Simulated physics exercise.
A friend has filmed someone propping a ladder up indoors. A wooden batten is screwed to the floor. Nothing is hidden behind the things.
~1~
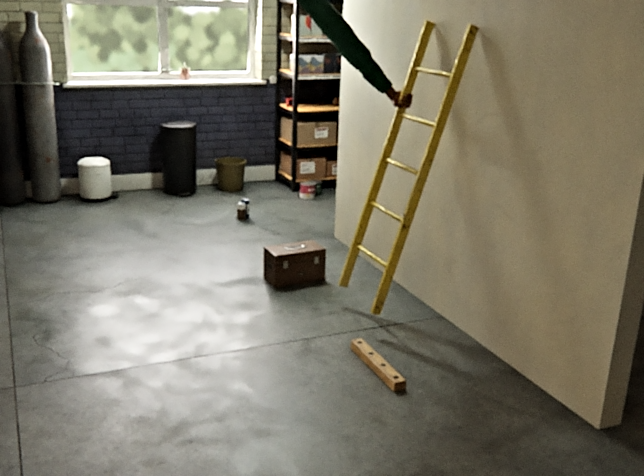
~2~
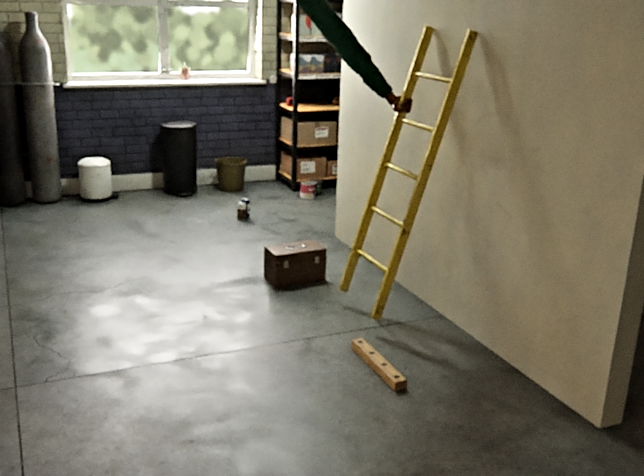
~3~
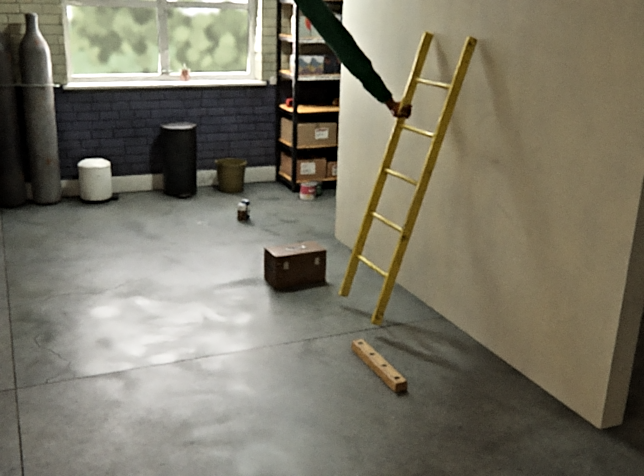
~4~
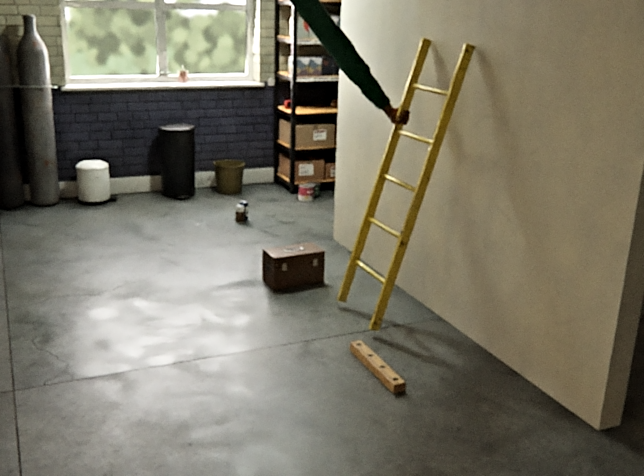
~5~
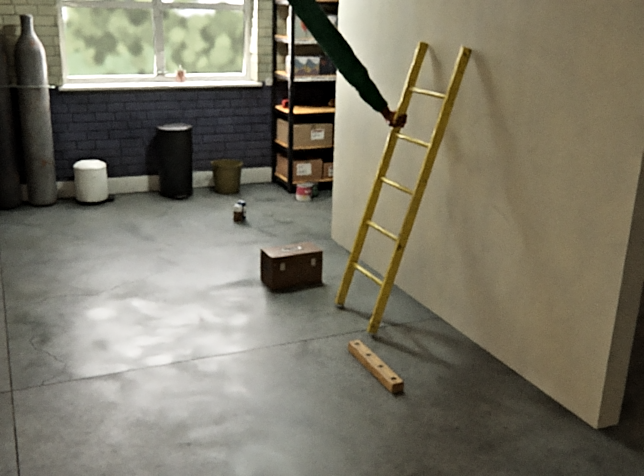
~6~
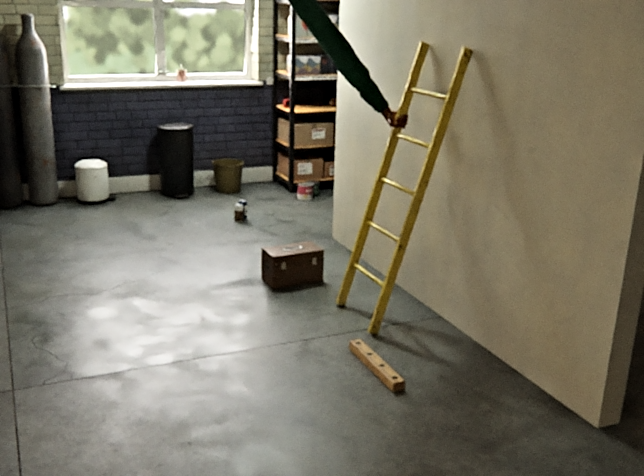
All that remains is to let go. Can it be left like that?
In the end the yellow ladder holds its place.
Then, 0.38 s on from there, yellow ladder at rest near (399, 187).
In the end, the yellow ladder remains leaning, near (399, 187); the other things unmoved.
